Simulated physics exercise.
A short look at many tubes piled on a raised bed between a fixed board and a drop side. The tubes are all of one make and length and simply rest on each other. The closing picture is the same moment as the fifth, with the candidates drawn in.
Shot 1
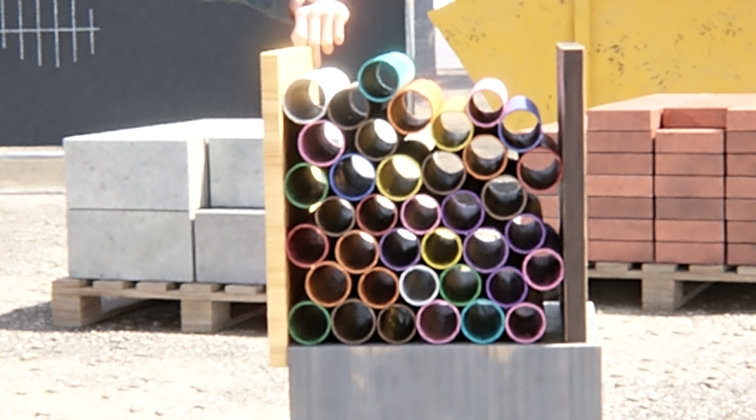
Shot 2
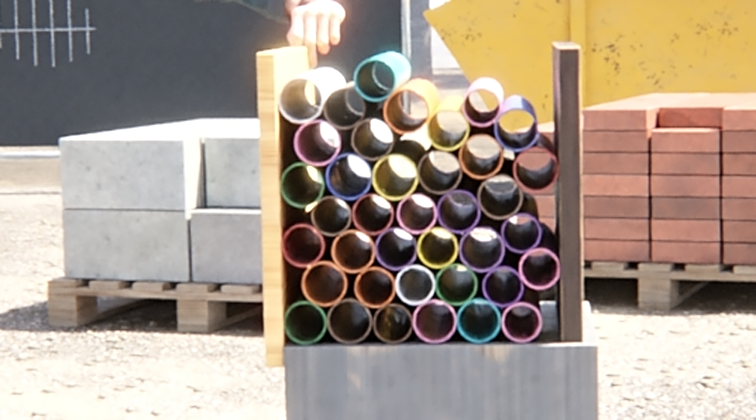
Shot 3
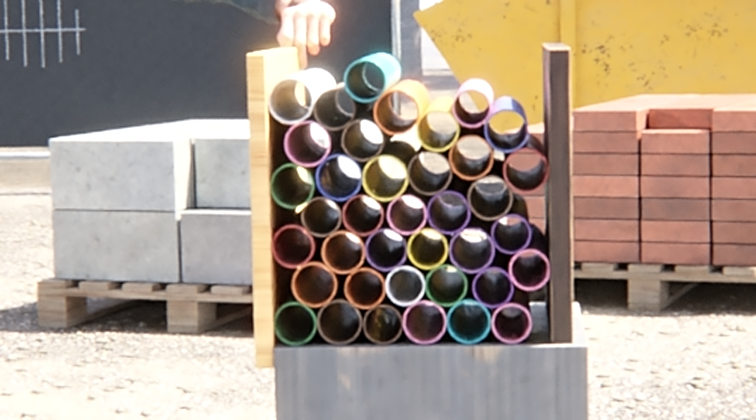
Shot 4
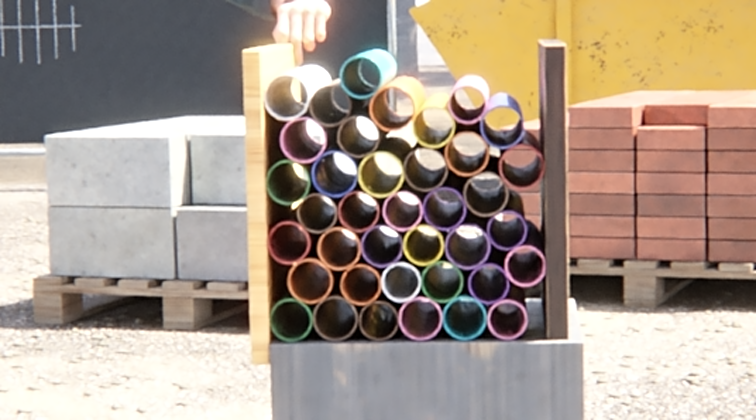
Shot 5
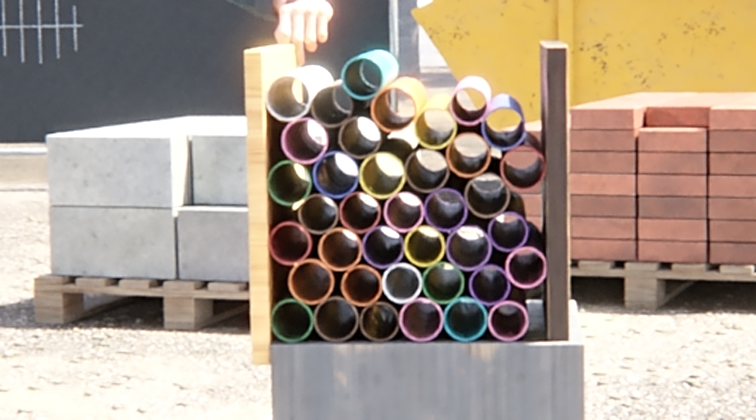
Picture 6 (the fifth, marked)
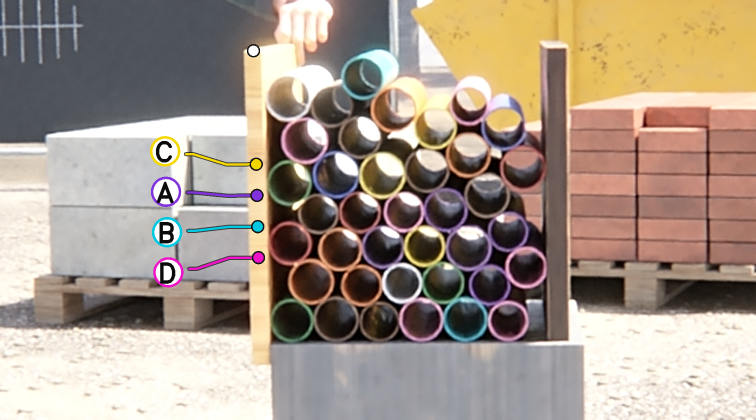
At the start, colourful open-ended tubes lie stacked between two upright boards above a grey box, with a hand at the top of the left board. The view then shifts slightly, so everything slides a little left together, and by the end the hand and tubes keep nearly the same arrangement.
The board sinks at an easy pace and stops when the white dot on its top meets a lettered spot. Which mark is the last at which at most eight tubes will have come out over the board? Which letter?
No lower than D.
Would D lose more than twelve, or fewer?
It loses fewer than twelve.
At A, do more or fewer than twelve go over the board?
Fewer than twelve.
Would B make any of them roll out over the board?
Yes, at B.
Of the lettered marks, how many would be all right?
Four of the four.
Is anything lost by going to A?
Yes.
On the marked copy, A at (257, 195); B at (257, 227); C at (256, 164); D at (258, 258); the white dot at (253, 51).
Taking D. A third of the way, top of the board (266, 138).
Two thirds of the way, top of the board (268, 233).
When it is over, top of the board (269, 257), about four out over the board.
As for the rest, A two out over the board; B two out over the board; C one out over the board.
